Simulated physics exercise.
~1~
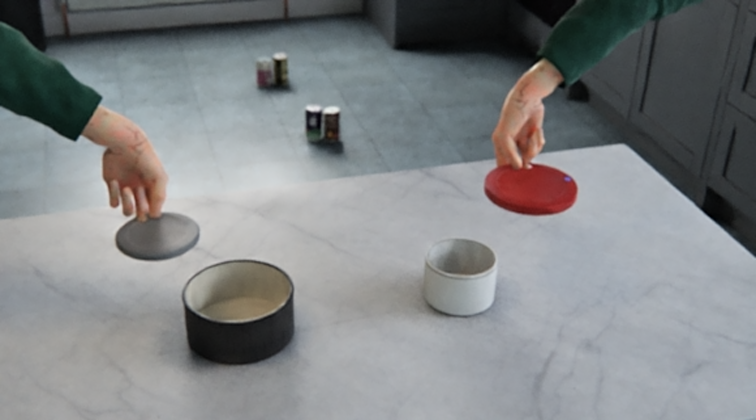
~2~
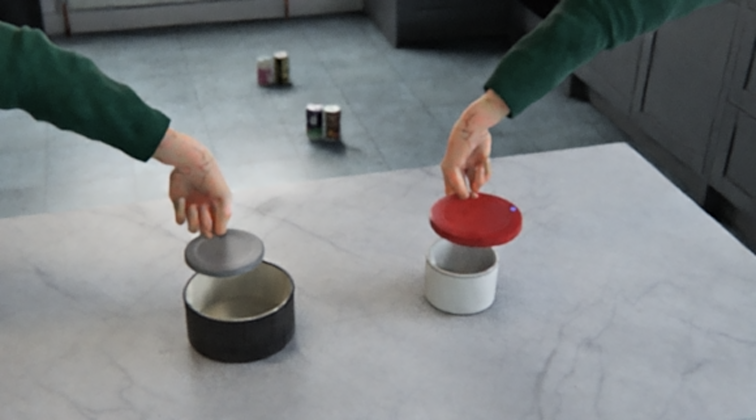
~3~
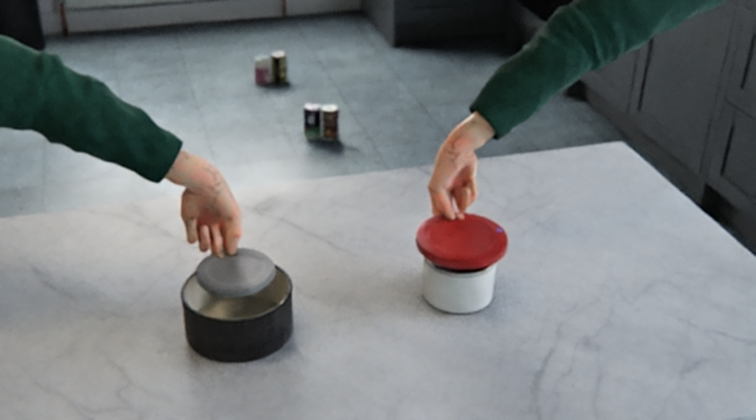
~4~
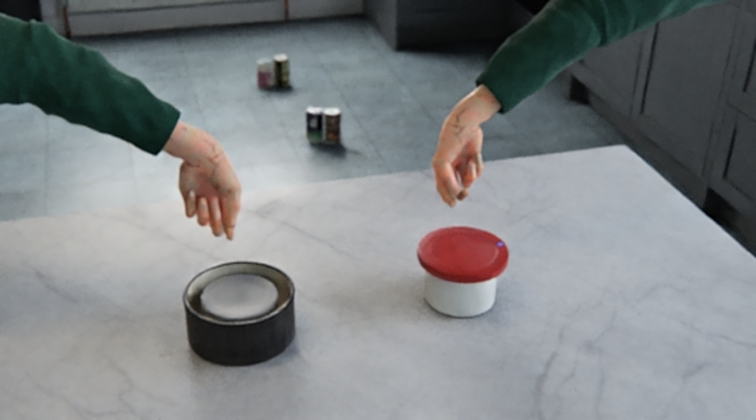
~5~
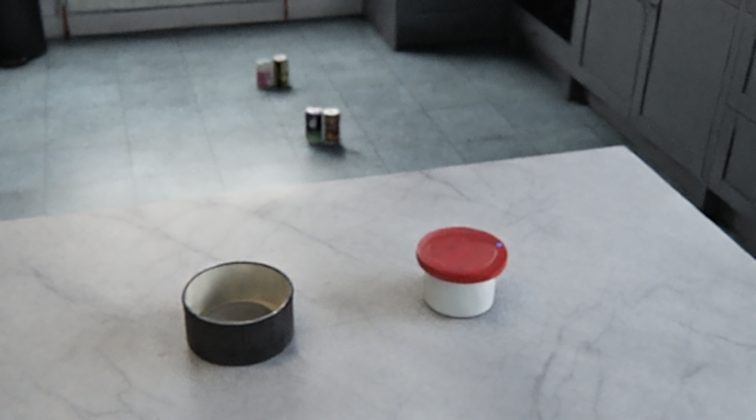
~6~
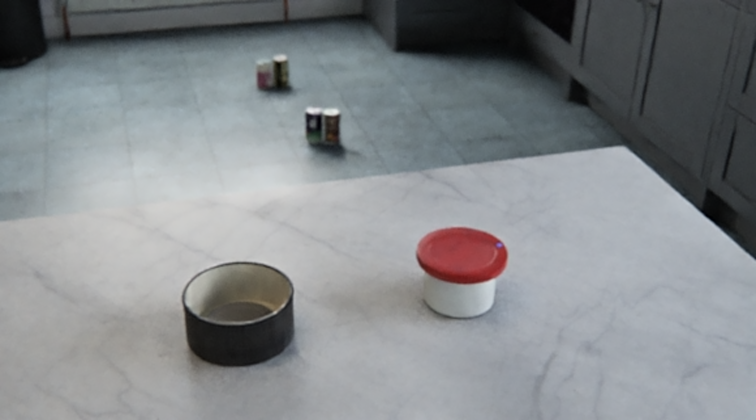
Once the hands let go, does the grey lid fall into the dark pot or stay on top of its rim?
The grey lid falls into the dark pot, while the red lid stays resting on the rim of the white mug.
